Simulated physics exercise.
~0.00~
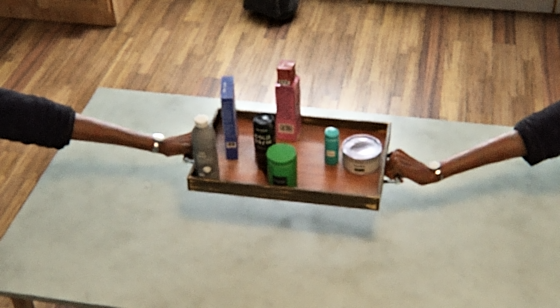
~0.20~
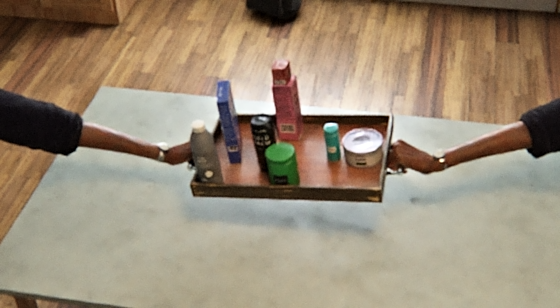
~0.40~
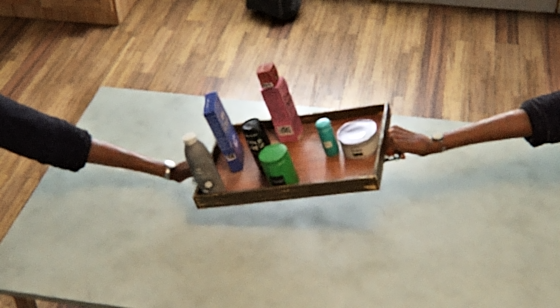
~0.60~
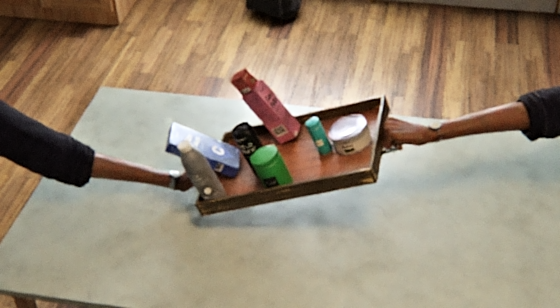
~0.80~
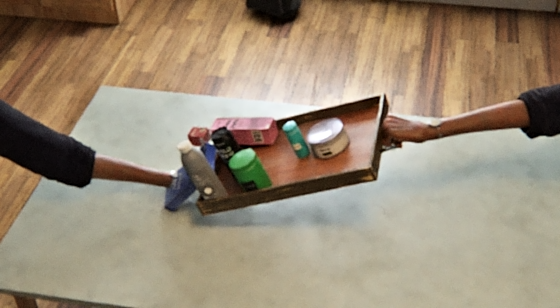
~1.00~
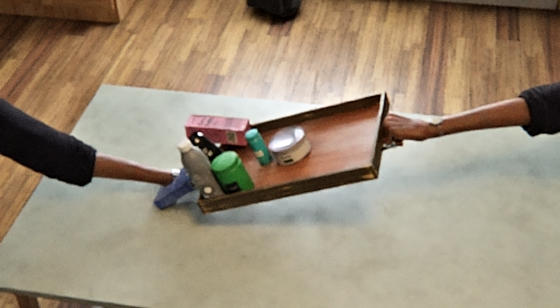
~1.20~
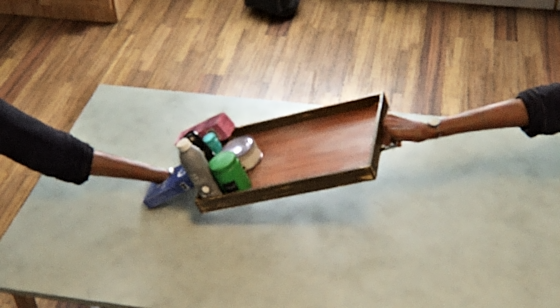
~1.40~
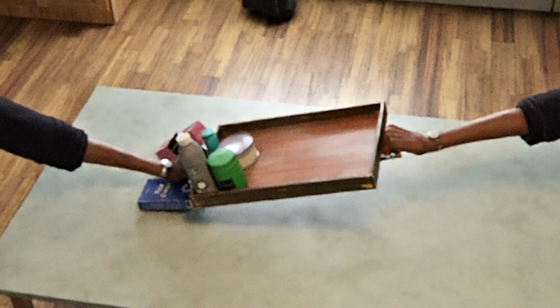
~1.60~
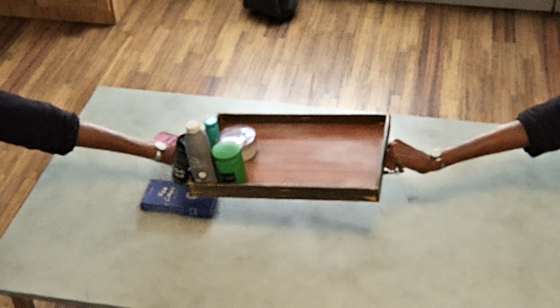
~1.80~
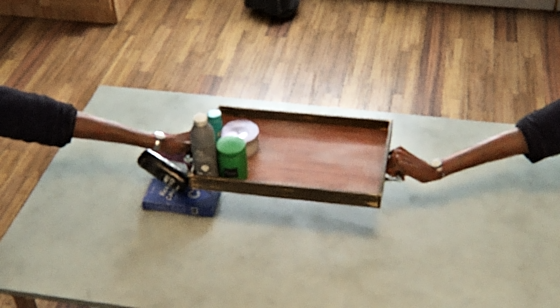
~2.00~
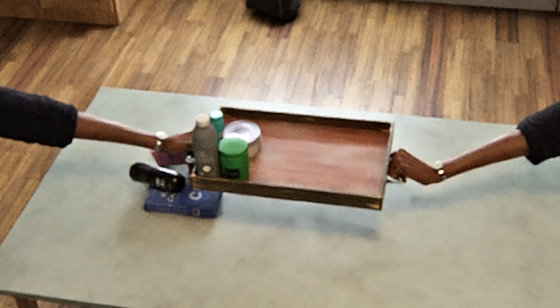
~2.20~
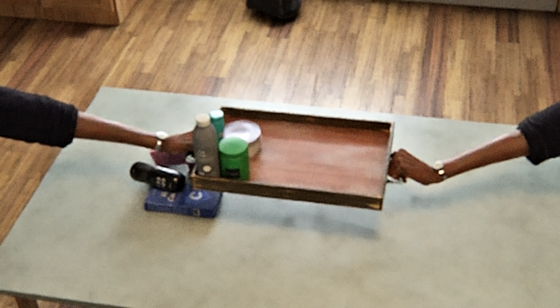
Above a pale table, two hands tipping a loaded tray leftward, cartons, blue packet and black can spilling off before it levels.
